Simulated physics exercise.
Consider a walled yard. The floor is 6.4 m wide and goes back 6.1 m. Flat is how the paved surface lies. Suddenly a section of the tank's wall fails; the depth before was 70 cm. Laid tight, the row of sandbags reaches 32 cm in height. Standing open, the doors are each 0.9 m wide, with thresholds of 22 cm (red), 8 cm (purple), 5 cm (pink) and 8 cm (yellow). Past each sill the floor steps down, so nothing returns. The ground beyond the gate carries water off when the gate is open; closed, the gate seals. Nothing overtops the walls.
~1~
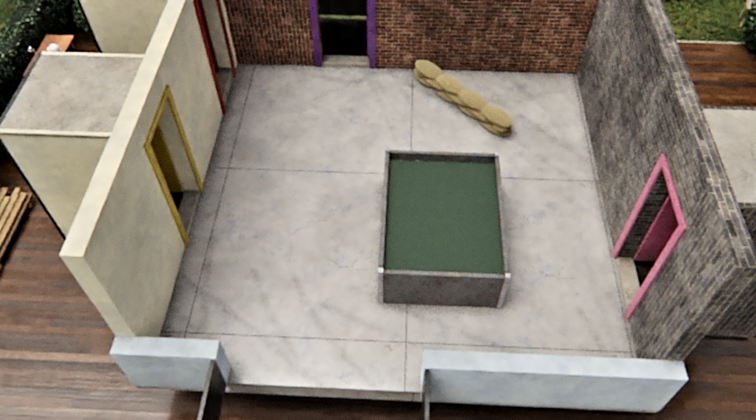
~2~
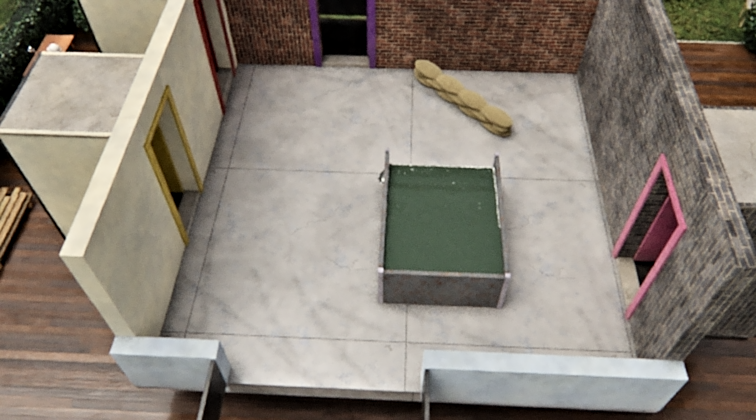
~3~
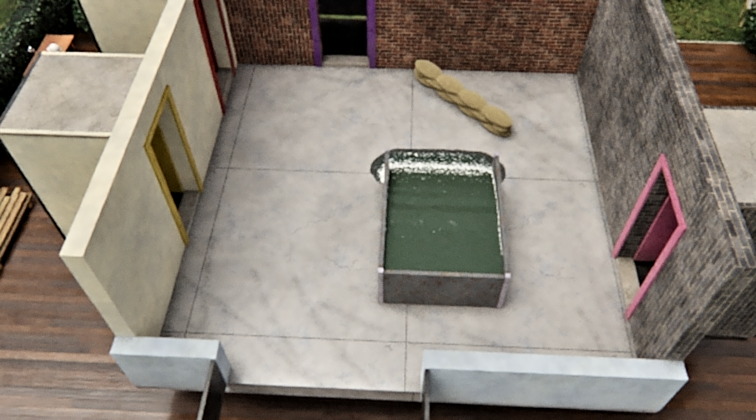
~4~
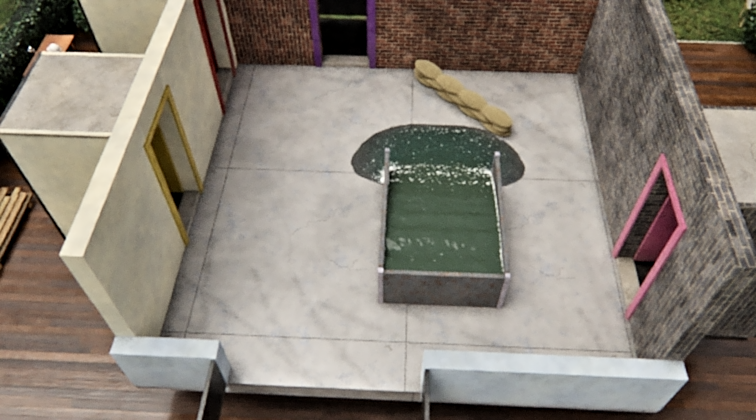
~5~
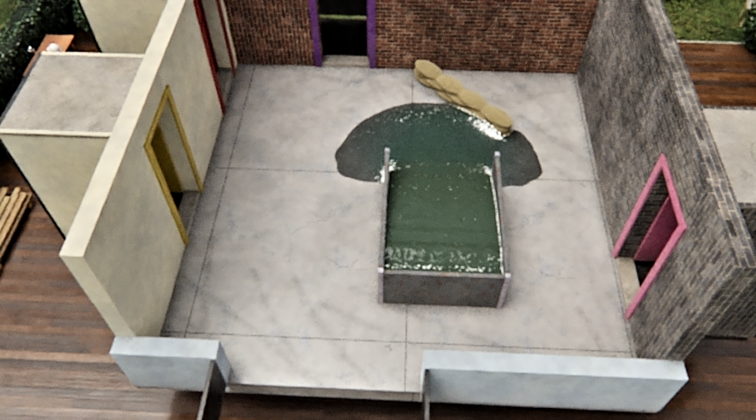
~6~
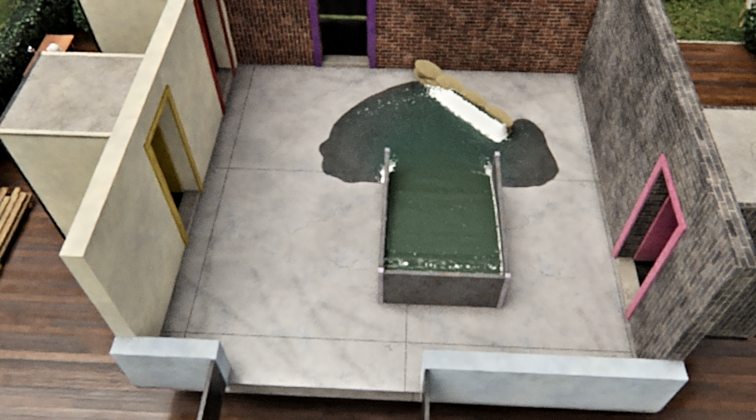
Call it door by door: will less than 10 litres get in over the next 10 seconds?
Red door - no, 10 litres or more; purple door - no, 10 litres or more; pink door - yes, less; yellow door - yes, less.
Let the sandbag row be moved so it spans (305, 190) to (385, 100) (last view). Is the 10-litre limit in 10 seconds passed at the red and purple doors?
At the red door the limit is not reached, and at the purple door it is not reached.
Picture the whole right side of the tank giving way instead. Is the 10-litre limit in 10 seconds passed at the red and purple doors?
Well, against that limit, at red it's within bounds, and at purple it's within bounds.
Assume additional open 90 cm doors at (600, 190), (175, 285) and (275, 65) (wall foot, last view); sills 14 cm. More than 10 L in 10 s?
Result in order - not enough, not enough, more than that.
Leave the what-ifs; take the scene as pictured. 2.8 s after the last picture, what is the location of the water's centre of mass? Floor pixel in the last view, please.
The water is centred near (386, 136).
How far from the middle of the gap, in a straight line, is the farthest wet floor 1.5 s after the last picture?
Roughly 4.6 m.
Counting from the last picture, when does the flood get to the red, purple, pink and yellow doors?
Red: 1.4 s; purple: 0.4 s; pink: 2.8 s; yellow: 2.6 s.
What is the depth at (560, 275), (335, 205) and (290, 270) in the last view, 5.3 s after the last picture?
The depths come out at 3, 2 and 3 centimetres, in the order listed.
Then, 0.7 s after the last picture water covers 25 % of the floor and is deepest (42 cm) near (379, 73); red door not reached, purple door 20 cm at the sill, 2 L in, pink door not reached, yellow door not reached.
Then, 1.5 s after the last picture water covers 30 % of the floor and is deepest (40 cm) near (237, 69); red door 14 cm at the sill, 0 L in, purple door 24 cm at the sill, 55 L in, pink door not reached, yellow door not reached.
Then, 2.8 s after the last picture water covers 45 % of the floor and is deepest (36 cm) near (233, 81); red door 33 cm at the sill, 42 L in, purple door 17 cm at the sill, 144 L in, pink door not reached, yellow door 4 cm at the sill, 0 L in.
Then, 5.3 s after the last picture water covers 85 % of the floor and is deepest (17 cm) near (157, 349); red door 14 cm at the sill, 73 L in, purple door 10 cm at the sill, 175 L in, pink door 3 cm at the sill, 0 L in, yellow door 6 cm at the sill, 0 L in.
Then, 9.3 s after the last picture water covers 95 % of the floor and is deepest (9 cm) near (154, 361); red door 6 cm at the sill, 73 L in, purple door 6 cm at the sill, 183 L in, pink door 2 cm at the sill, 0 L in, yellow door 4 cm at the sill, 0 L in.
